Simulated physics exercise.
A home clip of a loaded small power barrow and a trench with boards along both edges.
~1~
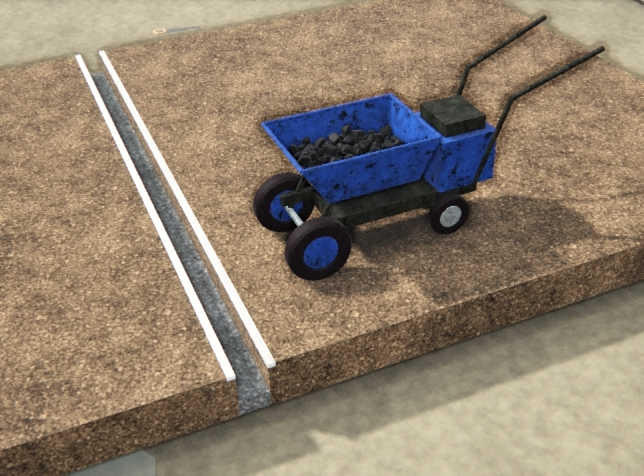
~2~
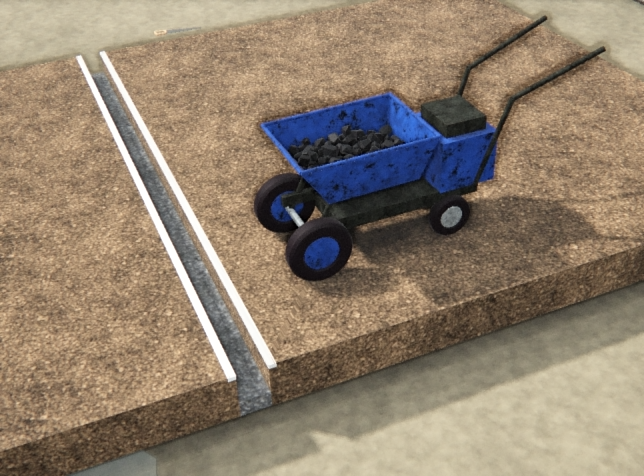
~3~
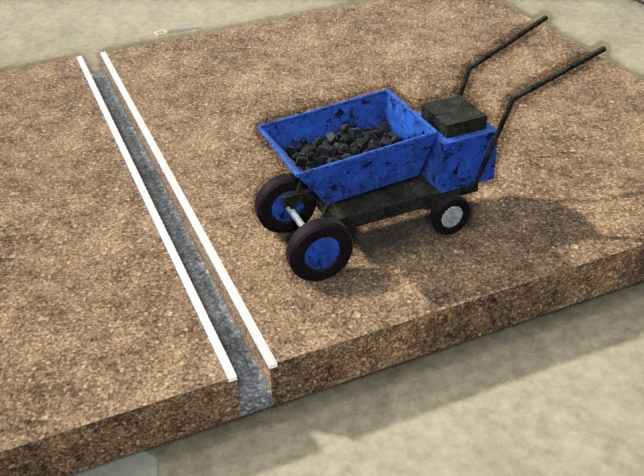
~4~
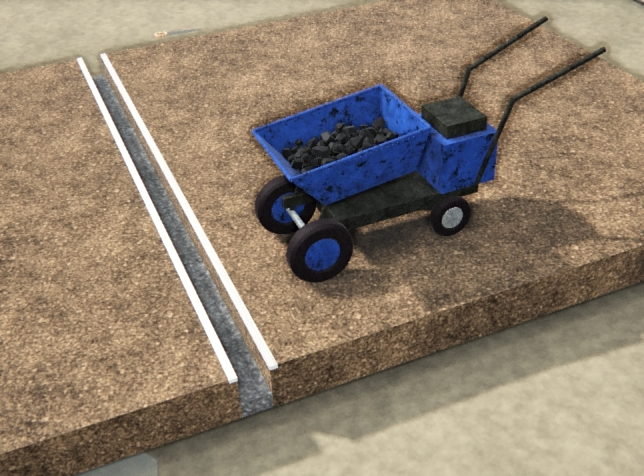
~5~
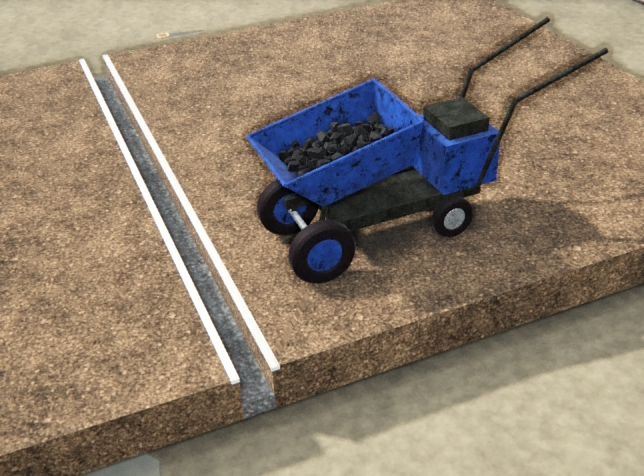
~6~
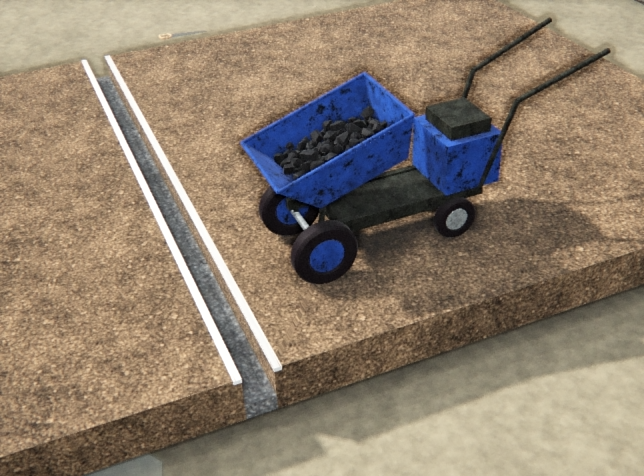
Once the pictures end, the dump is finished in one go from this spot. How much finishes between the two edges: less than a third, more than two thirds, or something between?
The trench takes from one third to two thirds.
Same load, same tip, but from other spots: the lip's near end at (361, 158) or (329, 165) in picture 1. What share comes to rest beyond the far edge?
The first gives 0 %, the second 10 %.
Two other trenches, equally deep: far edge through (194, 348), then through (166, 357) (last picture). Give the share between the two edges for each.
Roughly 80 per cent, and 90 per cent.
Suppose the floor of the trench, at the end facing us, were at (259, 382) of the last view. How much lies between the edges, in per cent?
Some 40 per cent.
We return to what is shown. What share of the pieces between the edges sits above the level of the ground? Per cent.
About 5 per cent.
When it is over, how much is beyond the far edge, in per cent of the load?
Near 45 %.
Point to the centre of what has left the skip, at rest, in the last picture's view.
At about (202, 288).
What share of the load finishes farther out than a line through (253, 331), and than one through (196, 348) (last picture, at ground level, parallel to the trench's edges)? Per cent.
The first gives 90 %, the second 30 %.
Shortly afterwards, skip tipped steeply; the whole lot in the skip.
Next, skip tipped right over; all but a few in the skip; only a few in or heaped over the trench; only a few falling.
Some moments later, skip tipped right over; near a third in the skip; near a quarter in or heaped over the trench; near a third beyond it; only a few falling.
In the end, skip tipped right over; a little in the skip; near half in or heaped over the trench; near half beyond it.
